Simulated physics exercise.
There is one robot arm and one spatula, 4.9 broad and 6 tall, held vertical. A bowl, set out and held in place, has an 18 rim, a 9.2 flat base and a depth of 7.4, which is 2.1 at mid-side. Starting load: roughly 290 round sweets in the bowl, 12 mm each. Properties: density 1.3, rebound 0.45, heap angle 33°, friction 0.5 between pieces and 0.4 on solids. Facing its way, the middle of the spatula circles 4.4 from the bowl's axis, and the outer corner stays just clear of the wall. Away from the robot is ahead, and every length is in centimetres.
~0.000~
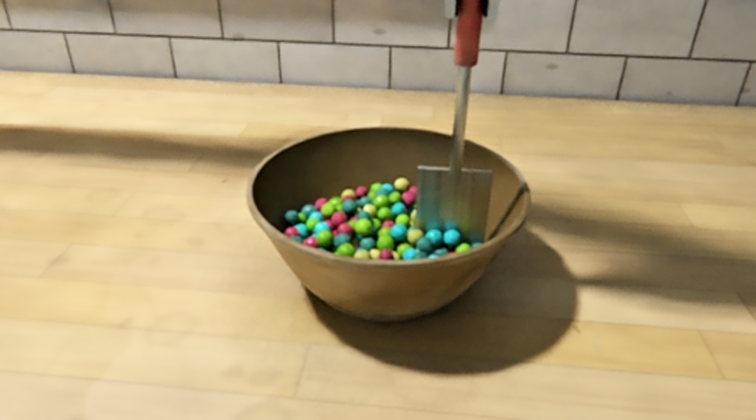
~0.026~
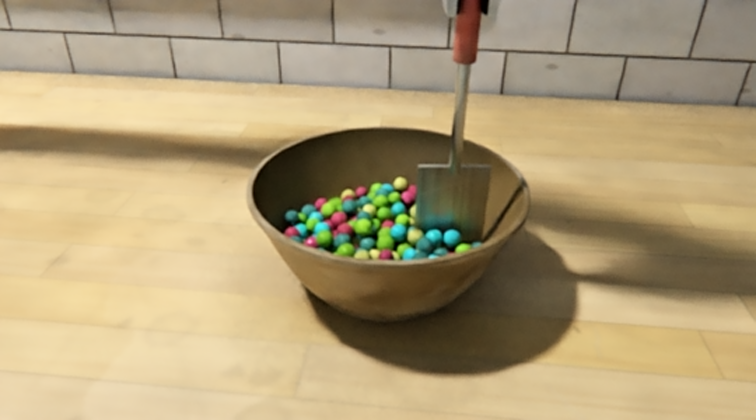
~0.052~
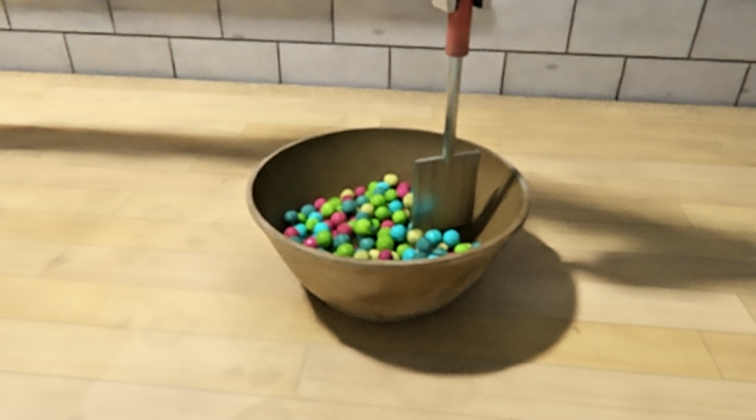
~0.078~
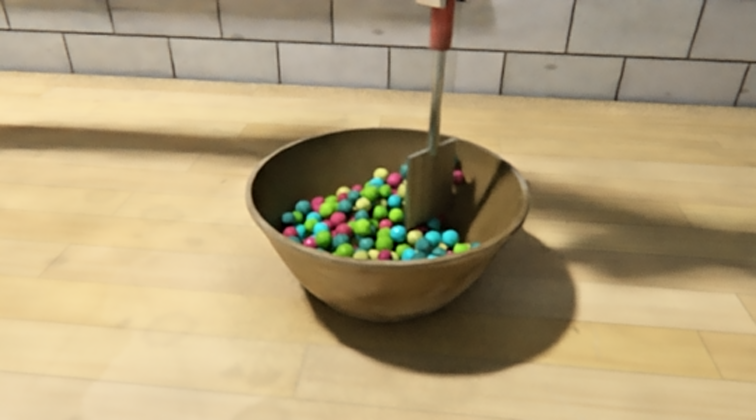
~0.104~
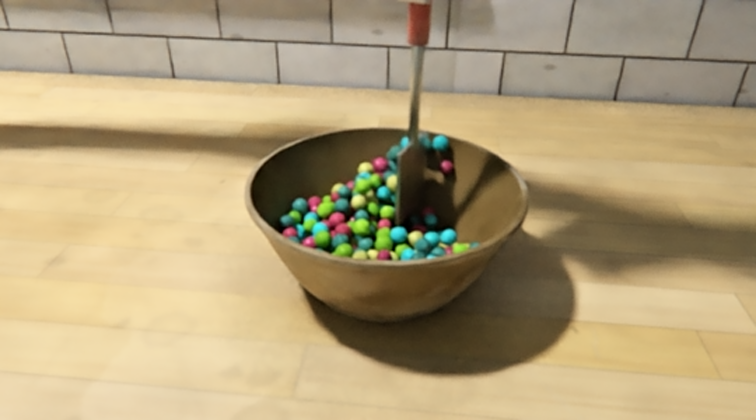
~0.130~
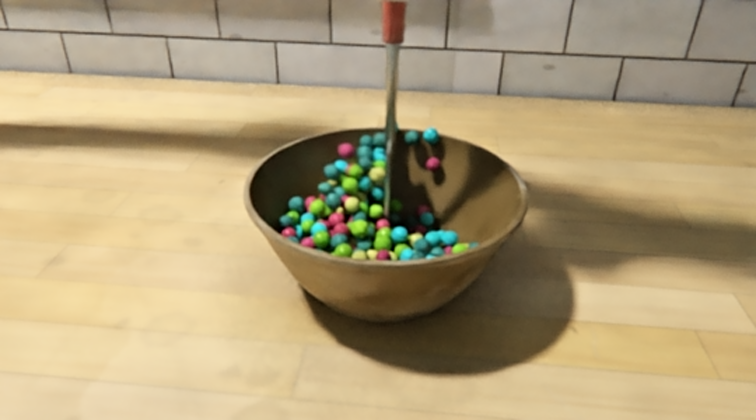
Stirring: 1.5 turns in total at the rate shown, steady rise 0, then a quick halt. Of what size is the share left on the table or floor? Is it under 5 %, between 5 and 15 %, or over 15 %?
Over 15 %.
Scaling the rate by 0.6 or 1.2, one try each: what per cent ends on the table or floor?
First try close to 10, second close to 35, in per cent.
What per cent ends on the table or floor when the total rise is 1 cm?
Result: Roughly 20 %.
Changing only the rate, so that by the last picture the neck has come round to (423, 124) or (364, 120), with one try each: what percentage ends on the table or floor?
Some 10 and 40 %.
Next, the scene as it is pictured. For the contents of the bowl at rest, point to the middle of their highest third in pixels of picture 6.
I'd put it at about (341, 263).
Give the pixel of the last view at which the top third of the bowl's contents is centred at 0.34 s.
Centre of upper third: Approx. (404, 255) px.
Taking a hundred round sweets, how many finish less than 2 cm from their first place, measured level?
Some 10 per cent.
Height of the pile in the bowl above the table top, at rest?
About 6.5 cm.
After 0.34 s, 264° round, highest piece 10 above the table; 257 in the bowl, 6 on the table or floor, 23 in flight or on the tool.
After 0.55 s, 77° round, highest piece 9 above the table; 229 in the bowl, 47 on the table or floor, 10 in flight or on the tool.
After 0.85 s, 180° round, highest piece 6 above the table; 205 in the bowl, 80 on the table or floor, 1 in flight or on the tool.
After 1.55 s, 180° round, highest piece 6 above the table; 205 in the bowl, 81 on the table or floor.
In the end, 205 in the bowl, 81 on the table or floor. That is 28 % on the table or floor.
